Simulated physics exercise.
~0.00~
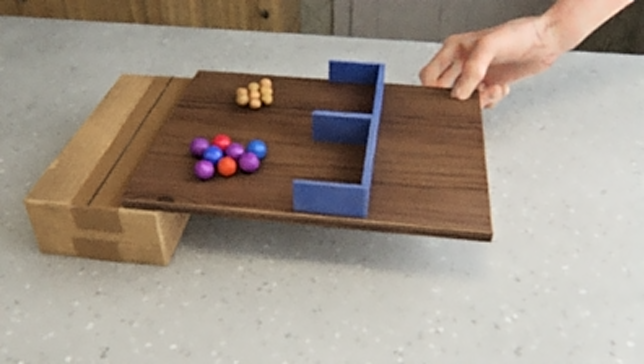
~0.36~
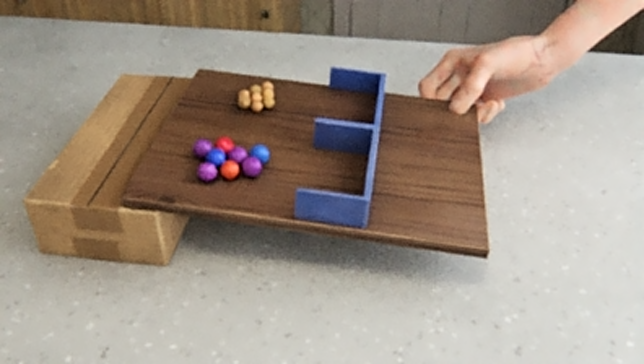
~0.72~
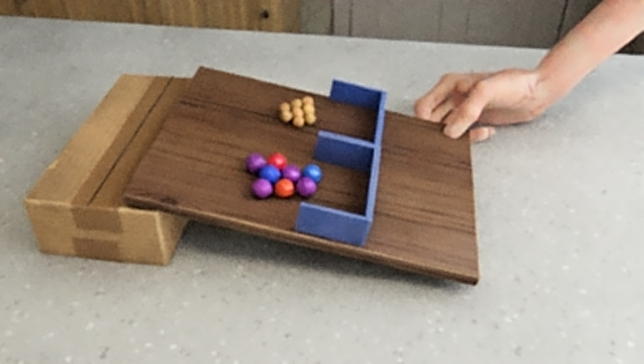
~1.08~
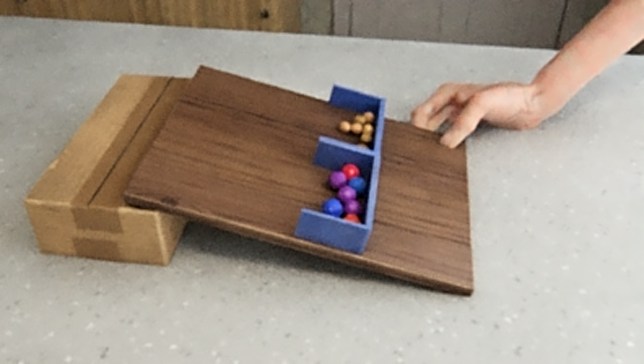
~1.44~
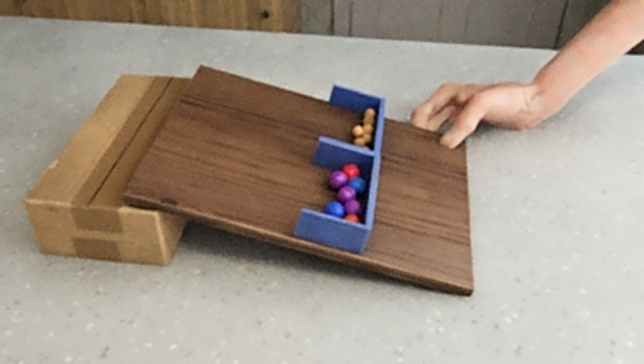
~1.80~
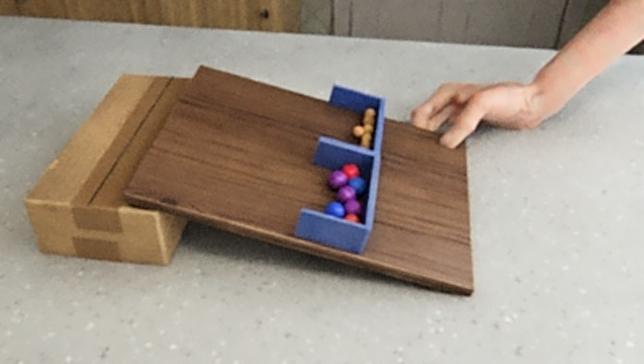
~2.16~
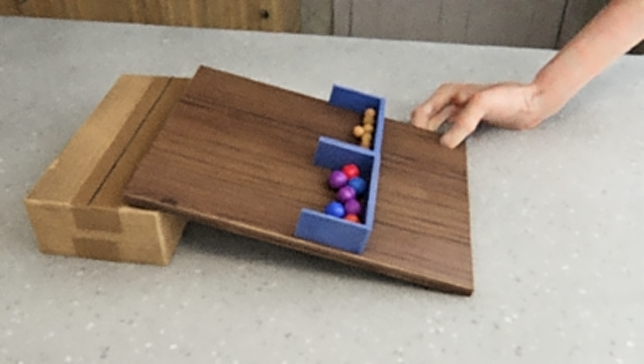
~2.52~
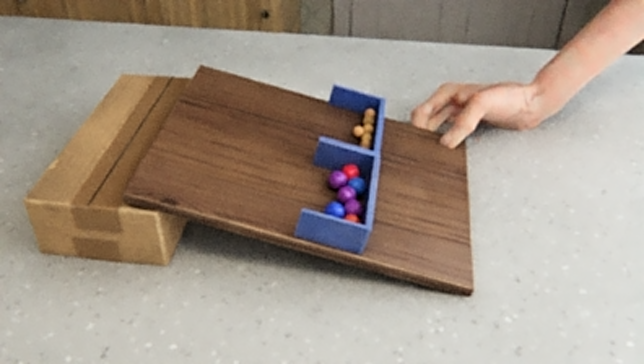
On a grey speckled counter, a hand lowering one end of a wooden board, two groups of balls rolling right and settling against blue barriers.
